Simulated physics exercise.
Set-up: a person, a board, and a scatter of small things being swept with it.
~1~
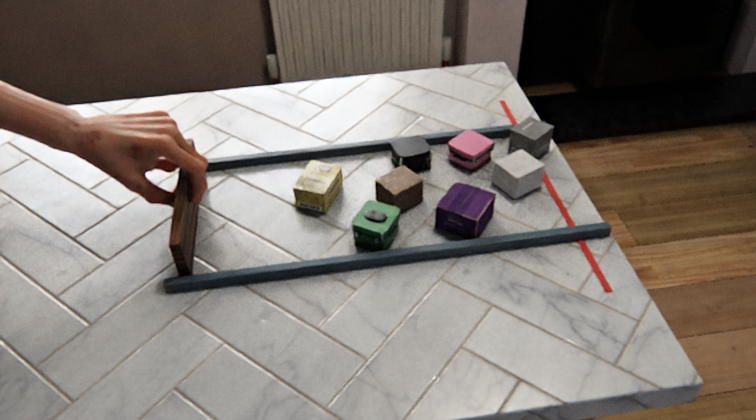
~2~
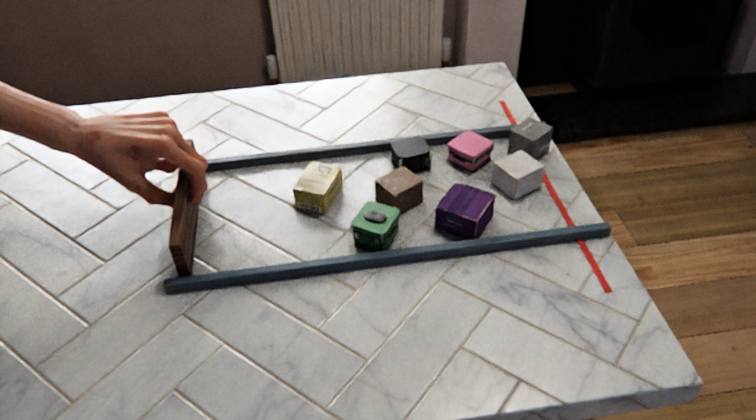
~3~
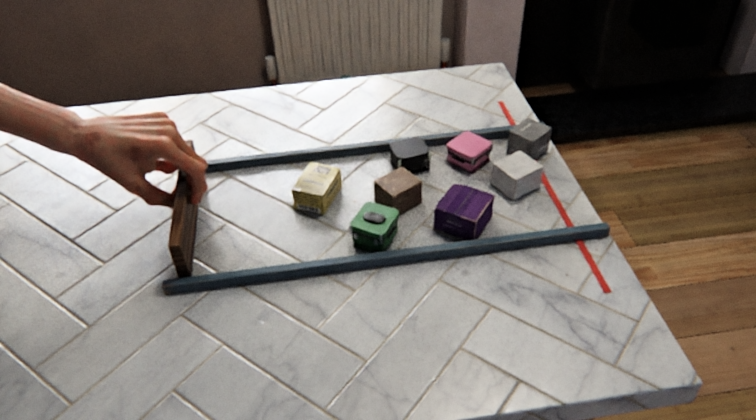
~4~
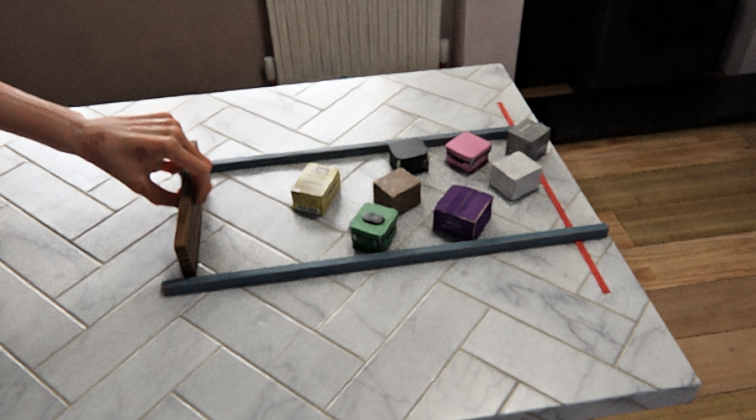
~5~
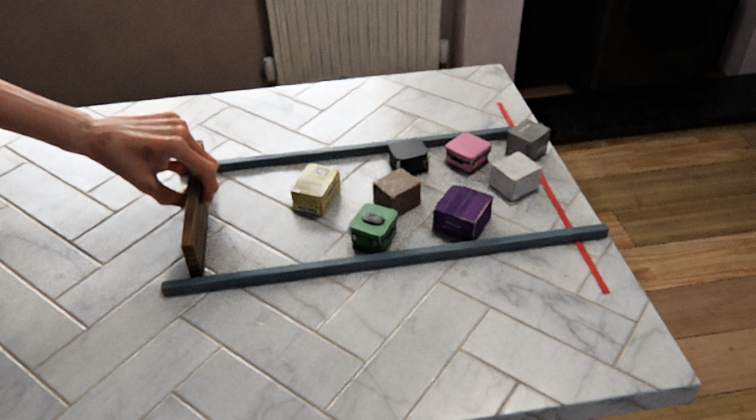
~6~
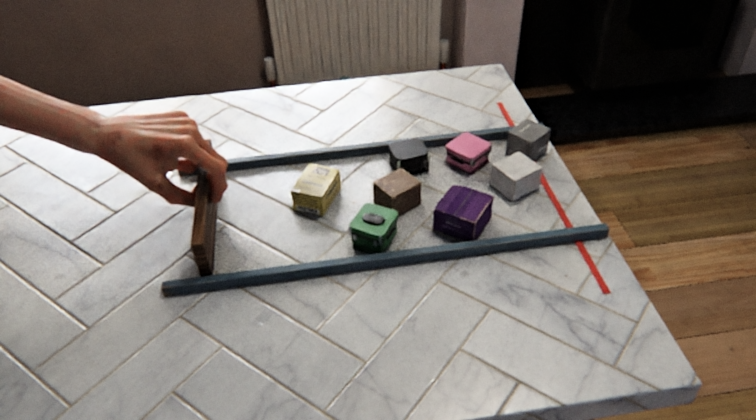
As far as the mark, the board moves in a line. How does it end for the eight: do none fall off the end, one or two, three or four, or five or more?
It ends with five or more off the end.
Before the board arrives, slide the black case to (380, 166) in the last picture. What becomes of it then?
Result: It tips off.
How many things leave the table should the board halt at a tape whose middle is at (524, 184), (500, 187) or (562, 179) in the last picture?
In that order 4, 2 and 8.
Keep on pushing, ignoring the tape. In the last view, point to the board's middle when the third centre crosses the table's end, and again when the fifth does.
At (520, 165) for the third, at (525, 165) for the fifth.
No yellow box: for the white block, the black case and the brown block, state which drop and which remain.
Well, the white block winds up down, the black case is still there, and the brown block is still there.
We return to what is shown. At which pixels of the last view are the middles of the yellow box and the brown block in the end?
The yellow box stops around (548, 148); the brown block around (569, 178).
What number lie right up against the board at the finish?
3.
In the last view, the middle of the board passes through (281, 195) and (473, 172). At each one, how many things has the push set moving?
That gives 0 for the first and 8 for the second.
A little later, none off yet; grey box at rest near (528, 142); white block at rest near (516, 176); pink case at rest near (468, 154).
Next, none off yet; grey box shifted a little near (546, 138); white block at rest near (516, 176); pink case shifted about its own width near (519, 153).
When it is over, the number that fall off is five or more; down, black case, purple box, pink case, white block and grey box.
